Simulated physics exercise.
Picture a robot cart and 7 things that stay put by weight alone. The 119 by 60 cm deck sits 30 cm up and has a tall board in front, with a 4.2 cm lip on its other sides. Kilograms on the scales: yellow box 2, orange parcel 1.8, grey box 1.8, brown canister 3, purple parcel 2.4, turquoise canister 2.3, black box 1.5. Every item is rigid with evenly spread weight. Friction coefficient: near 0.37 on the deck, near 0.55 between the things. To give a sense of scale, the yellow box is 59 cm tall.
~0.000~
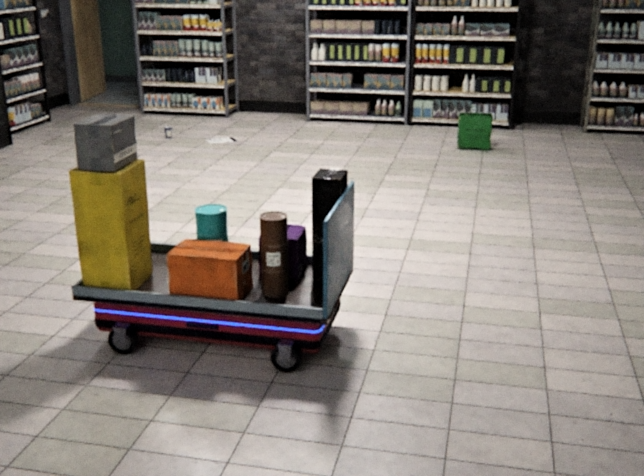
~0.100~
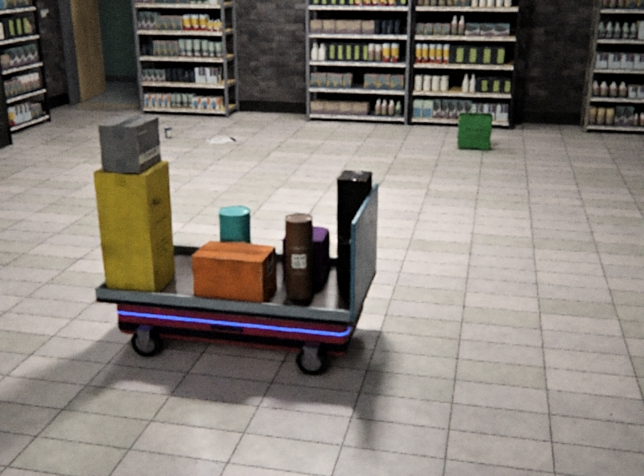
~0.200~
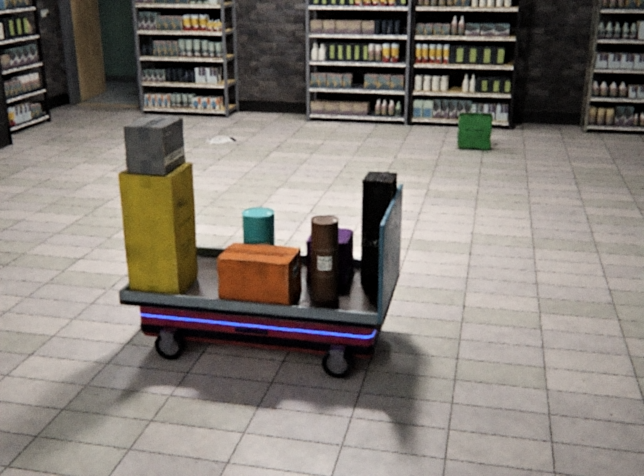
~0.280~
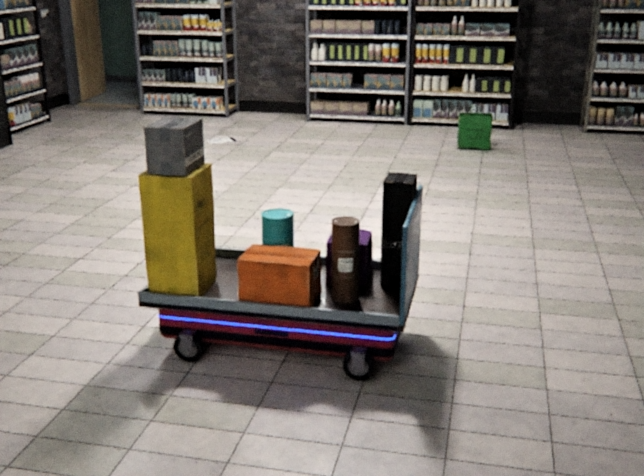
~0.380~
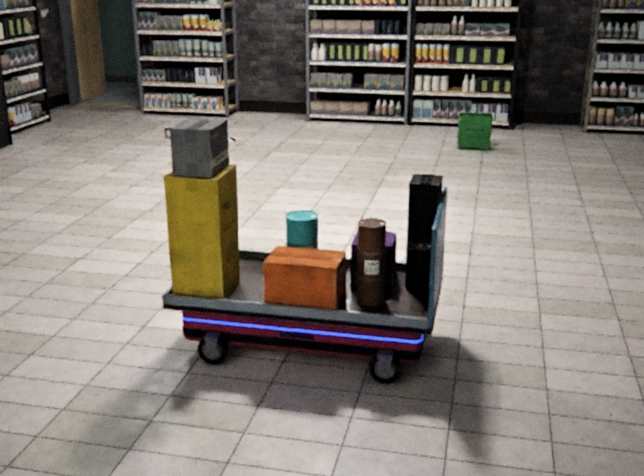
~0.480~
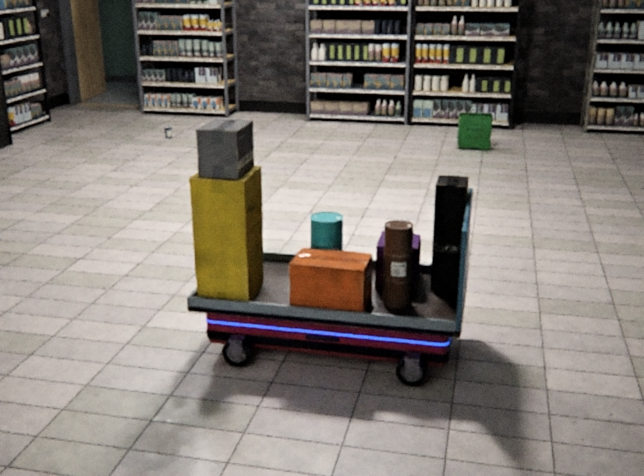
To begin with, a flat cart carrying a yellow box with a grey box on top, an orange parcel, canisters and other boxes is at the left of a tiled store floor. It then rolls steadily right toward the middle, its load keeping its arrangement, while the shelves and a green box behind stay still.
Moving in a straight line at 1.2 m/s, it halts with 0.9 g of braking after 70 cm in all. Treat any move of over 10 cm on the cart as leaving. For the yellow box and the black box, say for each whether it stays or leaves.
Yellow box: Displaced. Black box: Near its start.
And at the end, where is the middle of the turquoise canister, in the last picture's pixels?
Its middle settles close to pixel (394, 256).
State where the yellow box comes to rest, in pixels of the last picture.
It settles at around (335, 247).
By 0.78 s, cart 78 cm along, stopped; yellow box tilted 10° near (283, 234); grey box tilted 10°; brown canister tilted 7°.
By 0.88 s, cart 78 cm along, stopped; yellow box tilted 17° near (292, 234); grey box tilted 17°; brown canister tilted 18°.
By 1.08 s, cart 78 cm along, stopped; yellow box tilted 34° near (312, 236); grey box tilted 34°; brown canister tilted 25°.
By 1.28 s, cart 78 cm along, stopped; yellow box tilted 55° near (335, 246); grey box tilted 59°; brown canister tilted 25°.
When it is over (2.1 s), lying over on the cart, yellow box and grey box; not toppled but over 10 cm from the start, orange parcel, brown canister and turquoise canister; the other 2 within 10 cm of the start. In the last view, yellow box near (335, 247), black box near (494, 237).
